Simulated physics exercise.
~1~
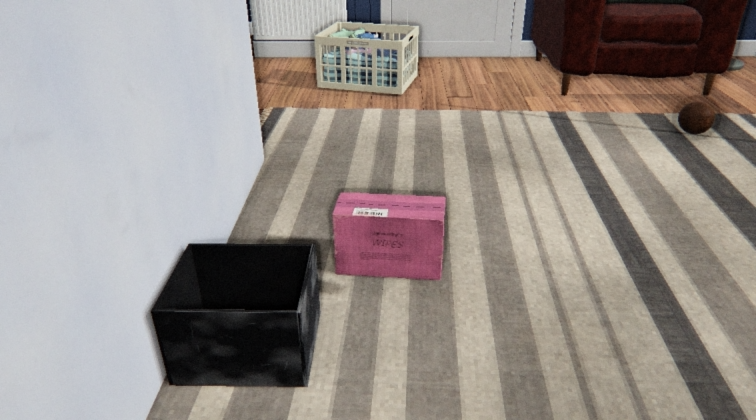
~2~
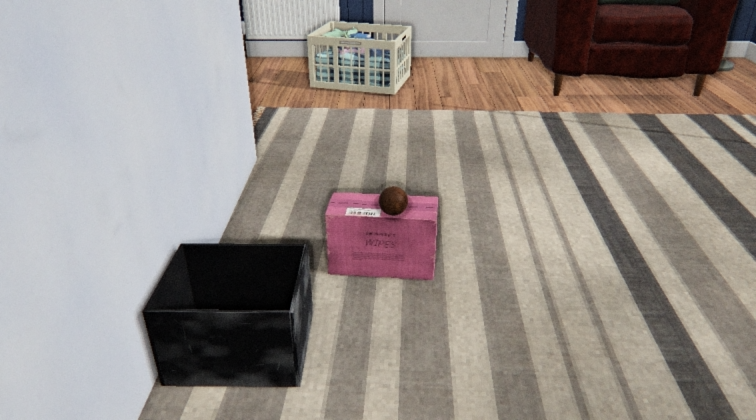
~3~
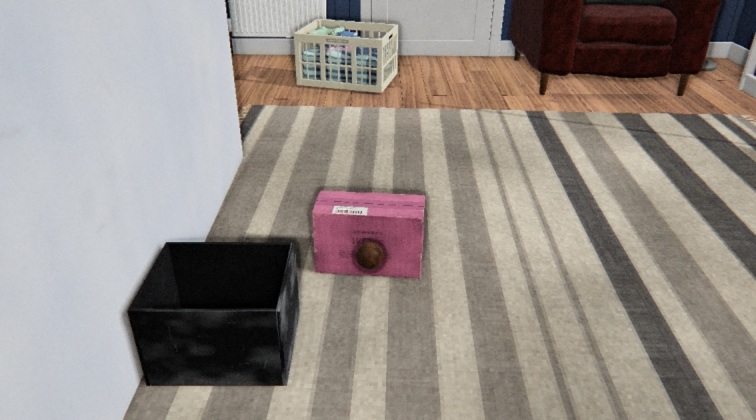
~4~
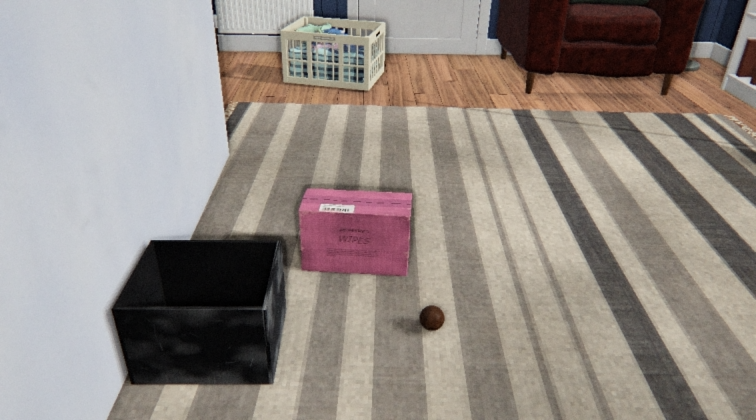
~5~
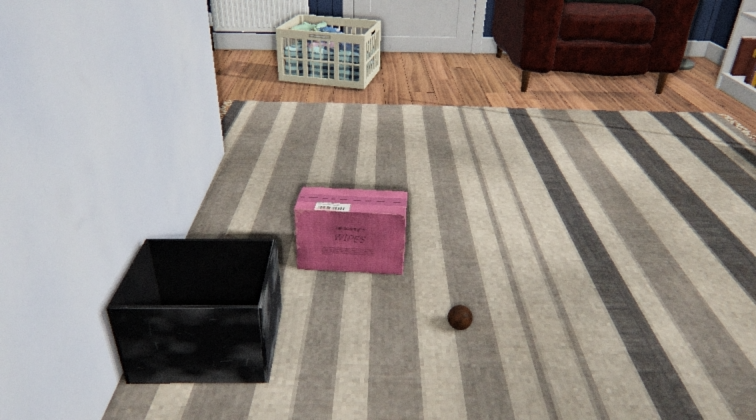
On a striped rug, a brown ball hits a pink parcel and lands outside the box.
